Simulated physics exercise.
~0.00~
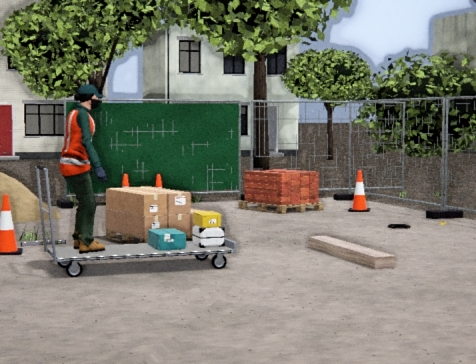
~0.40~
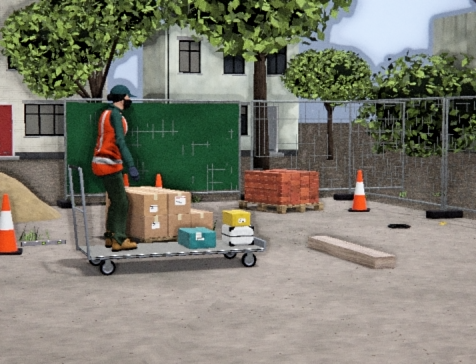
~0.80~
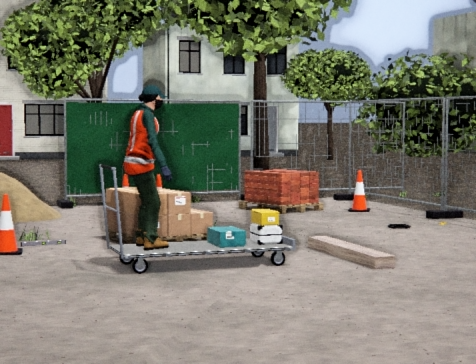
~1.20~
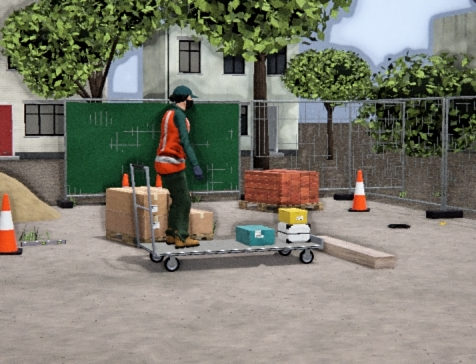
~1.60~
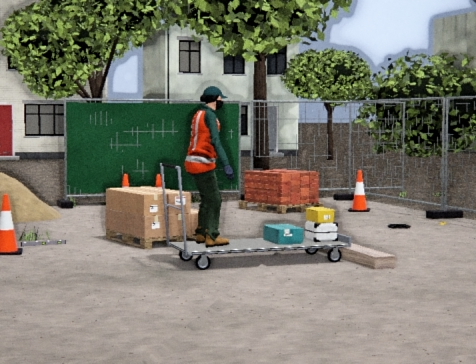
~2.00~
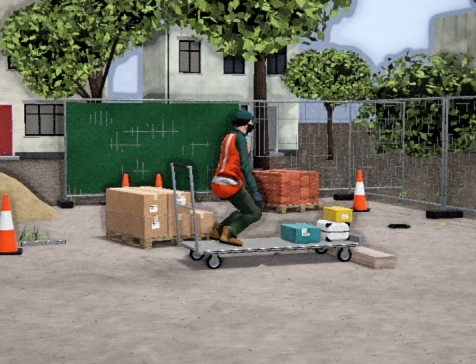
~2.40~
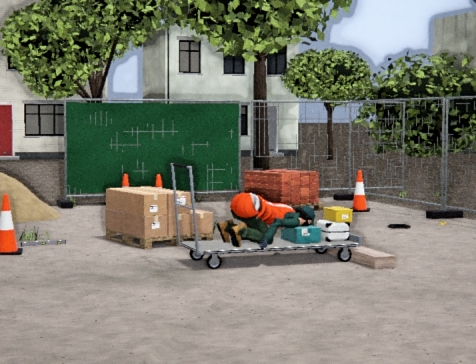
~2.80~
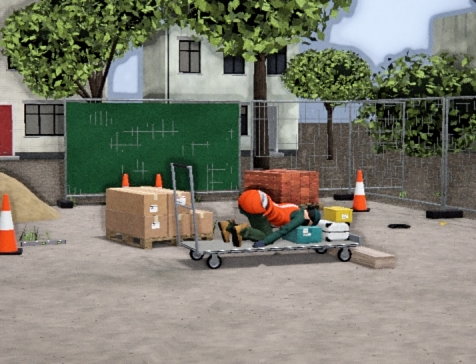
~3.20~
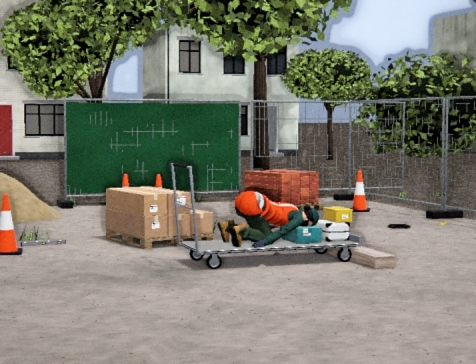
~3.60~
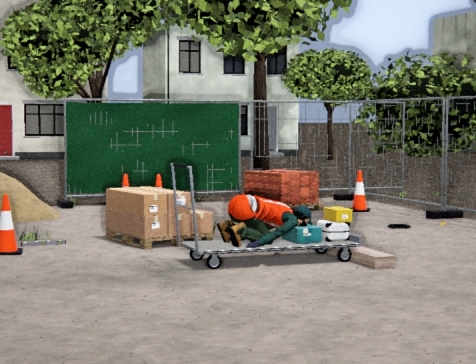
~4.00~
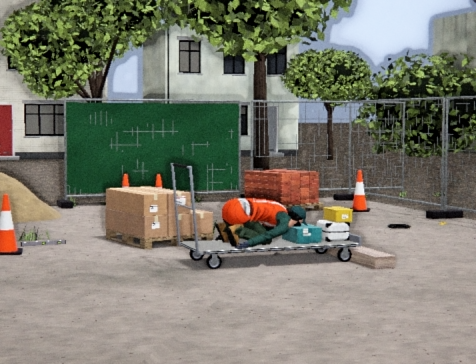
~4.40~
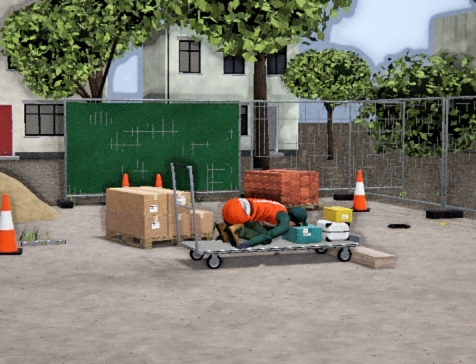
Flatbed trolley carrying a standing worker and packages rolling right, stopping at a beam, the worker folding forward and staying crouched aboard.
